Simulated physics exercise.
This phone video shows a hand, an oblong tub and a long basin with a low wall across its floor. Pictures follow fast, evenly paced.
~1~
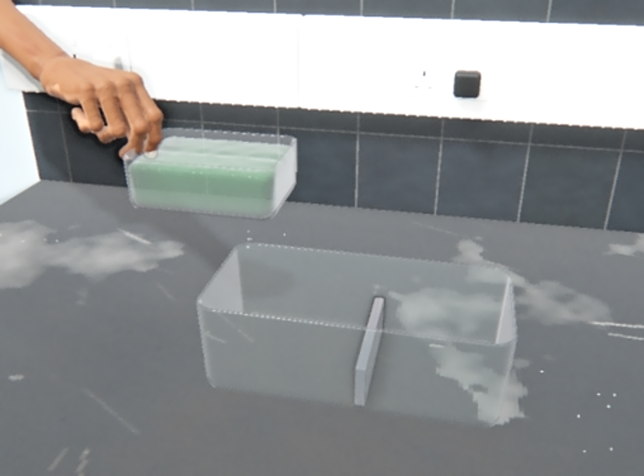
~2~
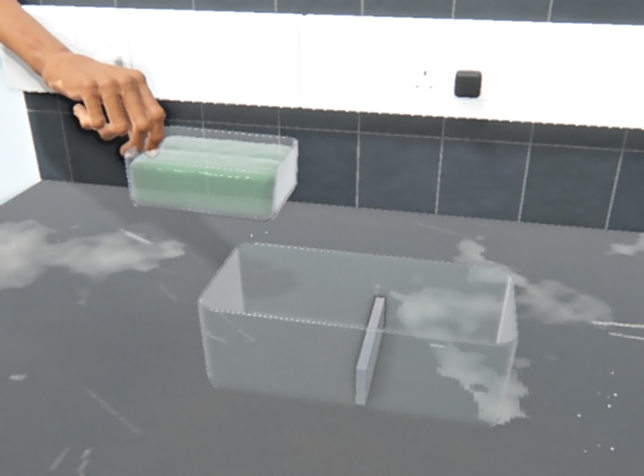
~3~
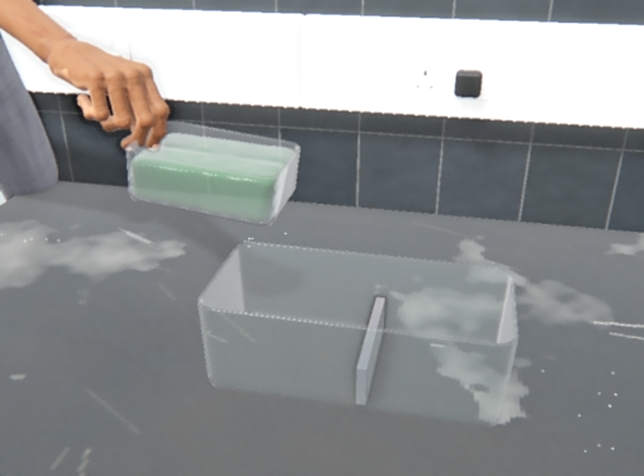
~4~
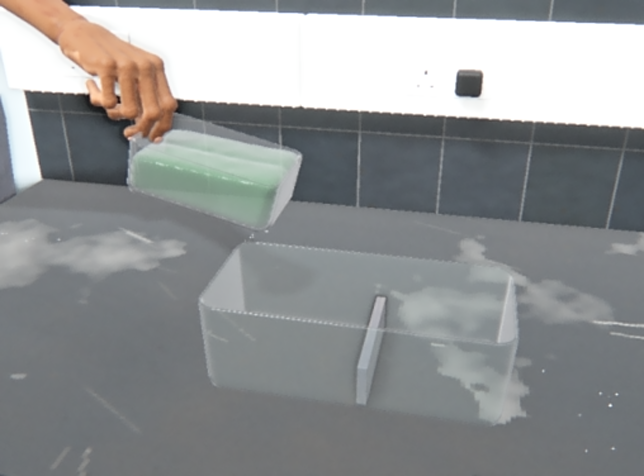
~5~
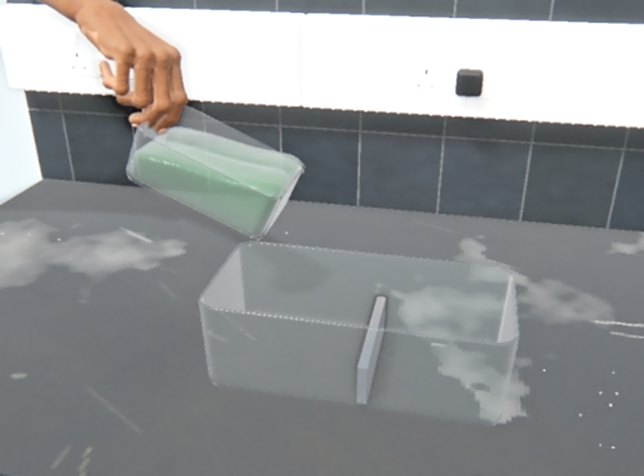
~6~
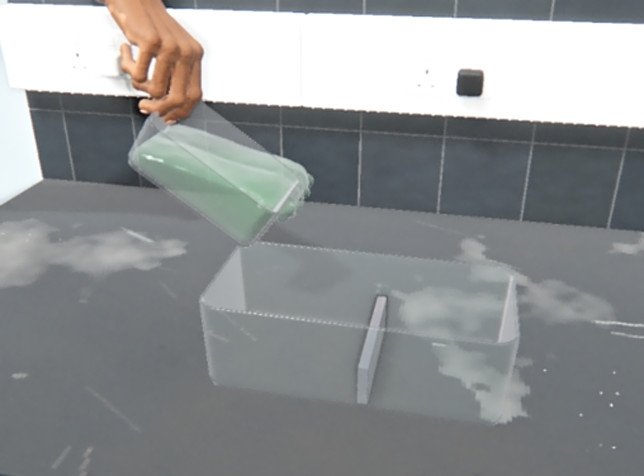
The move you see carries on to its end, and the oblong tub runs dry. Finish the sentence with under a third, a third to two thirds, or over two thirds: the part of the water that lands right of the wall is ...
It is under a third.
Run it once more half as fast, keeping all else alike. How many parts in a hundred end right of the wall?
Some 5 per cent.
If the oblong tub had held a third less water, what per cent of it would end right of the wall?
About 5 %.
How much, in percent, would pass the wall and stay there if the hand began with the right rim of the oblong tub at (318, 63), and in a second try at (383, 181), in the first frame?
Roughly 50 percent on the first try and 75 percent on the second.
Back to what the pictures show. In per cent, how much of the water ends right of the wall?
That works out near 10 in every hundred.
A moment on, the oblong tub is tipped right over and 7 per cent is still to pour, 66 is left of the wall and 0 right of it.
Next, the oblong tub is tipped right over and 1 per cent is still to pour, 81 is left of the wall and 3 right of it.
Then the oblong tub is tipped right over and 0 per cent is still to pour, 86 is left of the wall and 9 right of it.
Later the oblong tub is tipped right over and 0 per cent is still to pour, 86 is left of the wall and 9 right of it.
At rest 86 per cent lies left of the wall, 9 right of it and 5 outside.
